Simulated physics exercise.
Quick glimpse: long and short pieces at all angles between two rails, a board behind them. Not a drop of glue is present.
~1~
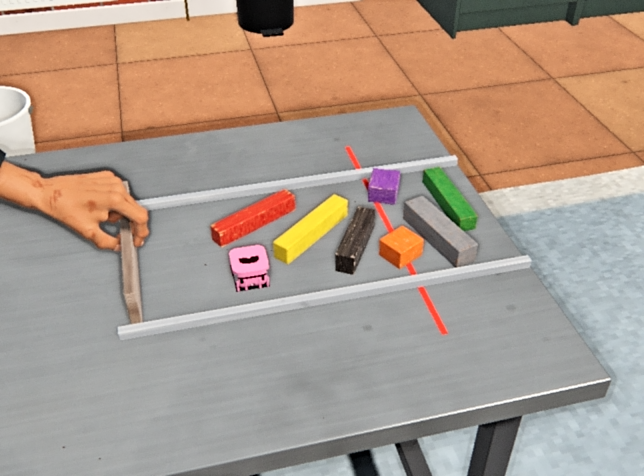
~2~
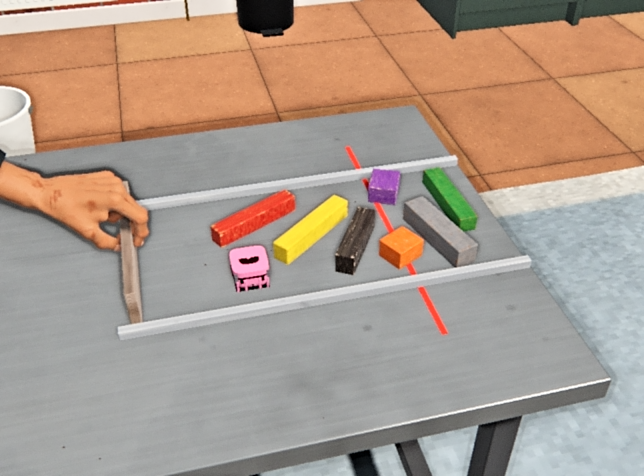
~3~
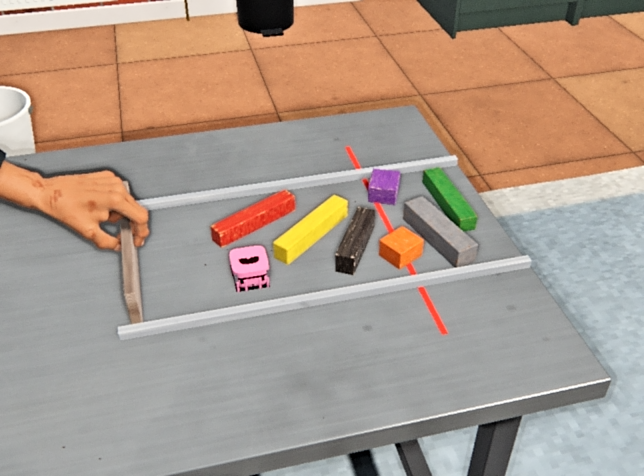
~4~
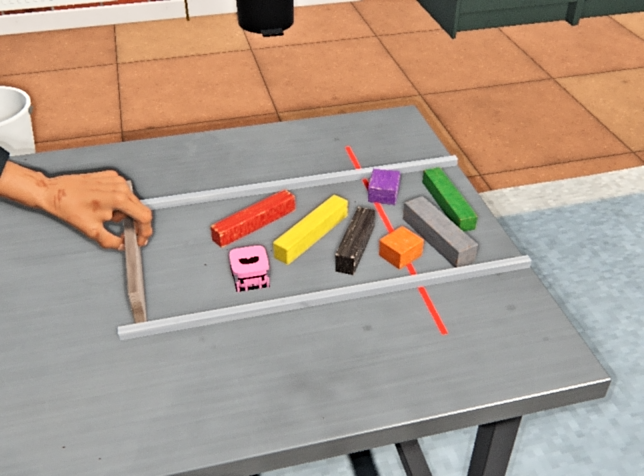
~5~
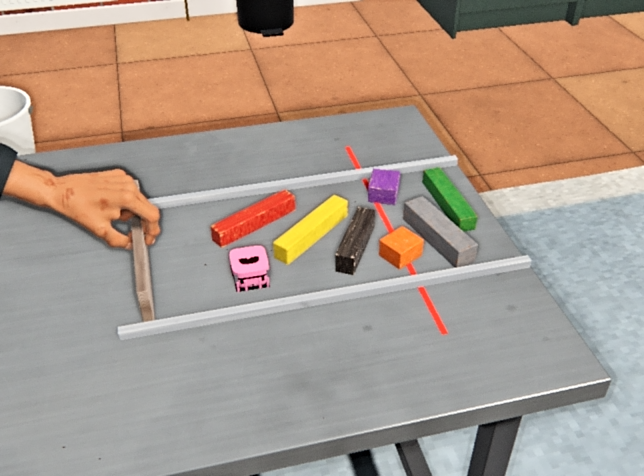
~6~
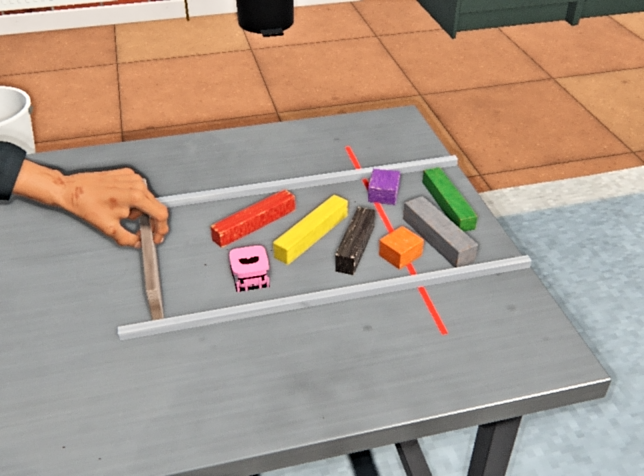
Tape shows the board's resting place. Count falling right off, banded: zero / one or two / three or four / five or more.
Band: Zero.
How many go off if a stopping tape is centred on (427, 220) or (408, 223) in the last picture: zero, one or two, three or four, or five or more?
First place: Either three or four; second place: None at all.
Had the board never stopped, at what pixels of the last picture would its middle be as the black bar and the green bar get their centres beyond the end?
Approx. (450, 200) for the first, approx. (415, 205) for the second.
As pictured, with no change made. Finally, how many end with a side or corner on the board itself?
That would be 2 of them.
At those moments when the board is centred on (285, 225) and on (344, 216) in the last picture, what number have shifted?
At first I count 3, and then 7.
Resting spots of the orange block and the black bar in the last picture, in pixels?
I'd put one close to (482, 247) and the other close to (445, 239).
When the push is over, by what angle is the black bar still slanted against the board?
It comes to around 5 degrees.
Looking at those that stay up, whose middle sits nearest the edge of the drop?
Closest at the end: The green bar.
Soon after, none off yet; green bar at rest near (449, 198); grey bar at rest near (439, 231); purple block at rest near (384, 186).
In the end, the number that fall off is zero.
